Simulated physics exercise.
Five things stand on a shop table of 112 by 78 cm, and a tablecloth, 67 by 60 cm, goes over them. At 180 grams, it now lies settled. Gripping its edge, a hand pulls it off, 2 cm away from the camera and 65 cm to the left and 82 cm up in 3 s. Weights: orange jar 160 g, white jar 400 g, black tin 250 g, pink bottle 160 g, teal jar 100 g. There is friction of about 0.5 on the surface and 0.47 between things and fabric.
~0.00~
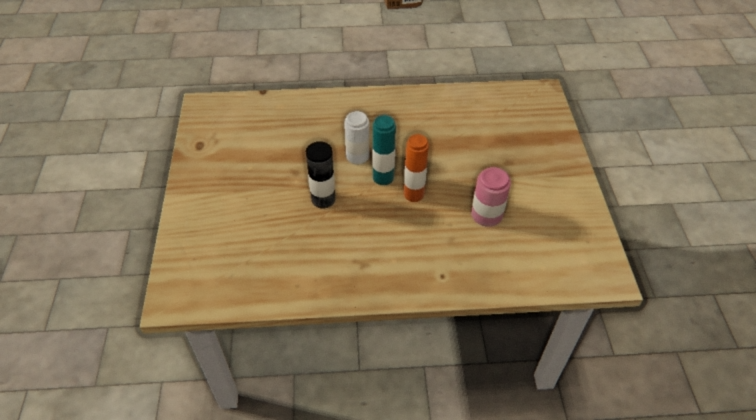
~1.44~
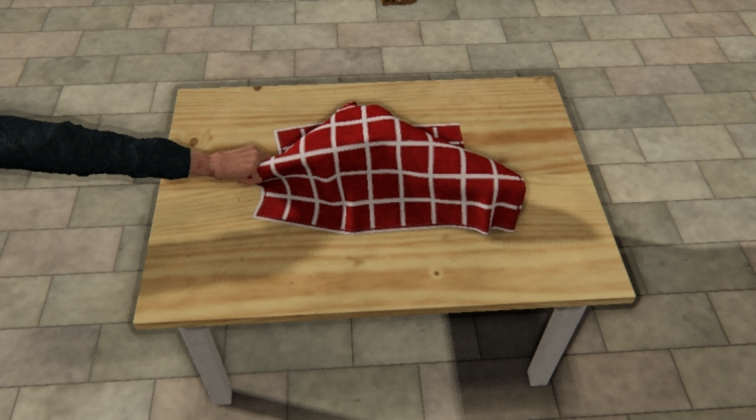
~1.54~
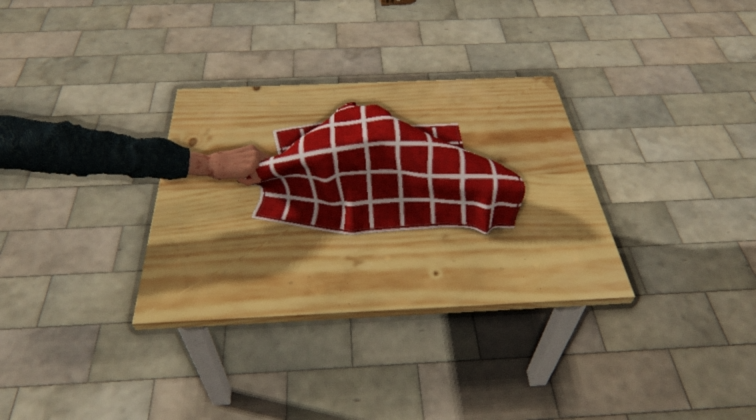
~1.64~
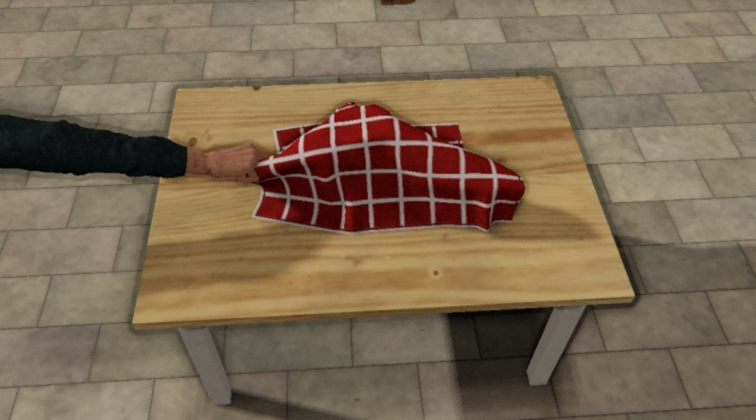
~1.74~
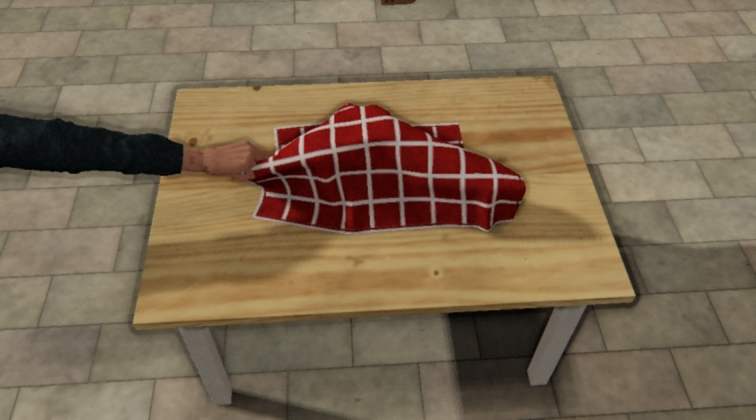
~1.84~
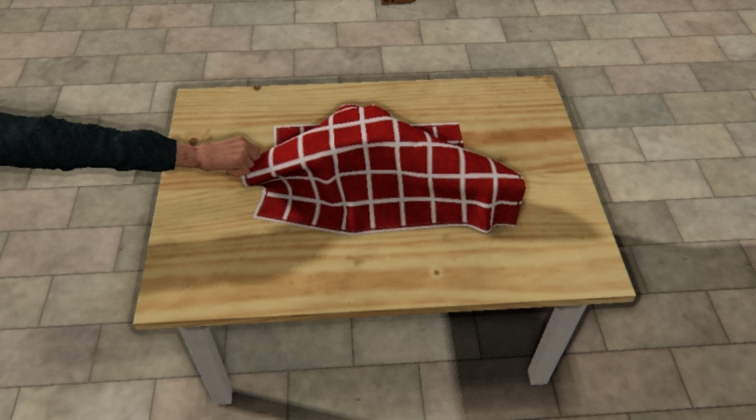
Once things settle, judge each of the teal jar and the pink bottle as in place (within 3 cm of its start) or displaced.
My prediction: The teal jar is going to shift, the pink bottle is going to stay.
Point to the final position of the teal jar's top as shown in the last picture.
End position in the last picture: Approx. (341, 195).
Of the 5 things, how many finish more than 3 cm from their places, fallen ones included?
That comes to 4 of the things.
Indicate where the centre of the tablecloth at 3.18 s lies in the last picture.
I'd point to about (161, 97).
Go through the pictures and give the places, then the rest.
The first frame shows teal jar (384, 121), 20 cm tall; black tin (319, 150), 18 cm tall; orange jar (418, 141), 19 cm tall; white jar (357, 118), 14 cm tall; pink bottle (495, 177), 14 cm tall.
The second frame shows tablecloth corners (274, 131) (459, 124) (514, 231); grip (263, 174).
The third frame shows tablecloth corners (273, 131) (458, 124); grip (262, 174).
The fourth frame shows tablecloth corners (273, 130) (458, 123); grip (260, 172).
The fifth frame shows tablecloth corners (274, 128) (458, 123); grip (256, 170).
The sixth frame shows tablecloth corners (274, 127) (458, 123) (515, 226); grip (251, 166).
After 2.5 s, middle of the tablecloth at (309, 145); teal jar on its side, 12 cm off its start, orange jar on its side, 10 cm off its start.
After 3.2 s, middle of the tablecloth at (161, 97); teal jar on its side, 13 cm off its start, orange jar on its side, 14 cm off its start, black tin 7 cm off its start.
After 3.9 s, middle of the tablecloth at a place out of view; teal jar on its side, 13 cm off its start at (341, 195), black tin on its side, 31 cm off its start at (214, 258), orange jar on its side, 15 cm off its start at (365, 215).
After 4.5 s, middle of the tablecloth at a place out of view; teal jar on its side, 13 cm off its start, black tin over the edge, orange jar on its side, 15 cm off its start.
After 5.3 s, middle of the tablecloth at a place out of view; teal jar on its side, 13 cm off its start at (341, 195), pink bottle 0 cm off its start at (489, 173), black tin over the edge, orange jar on its side, 16 cm off its start at (370, 223).
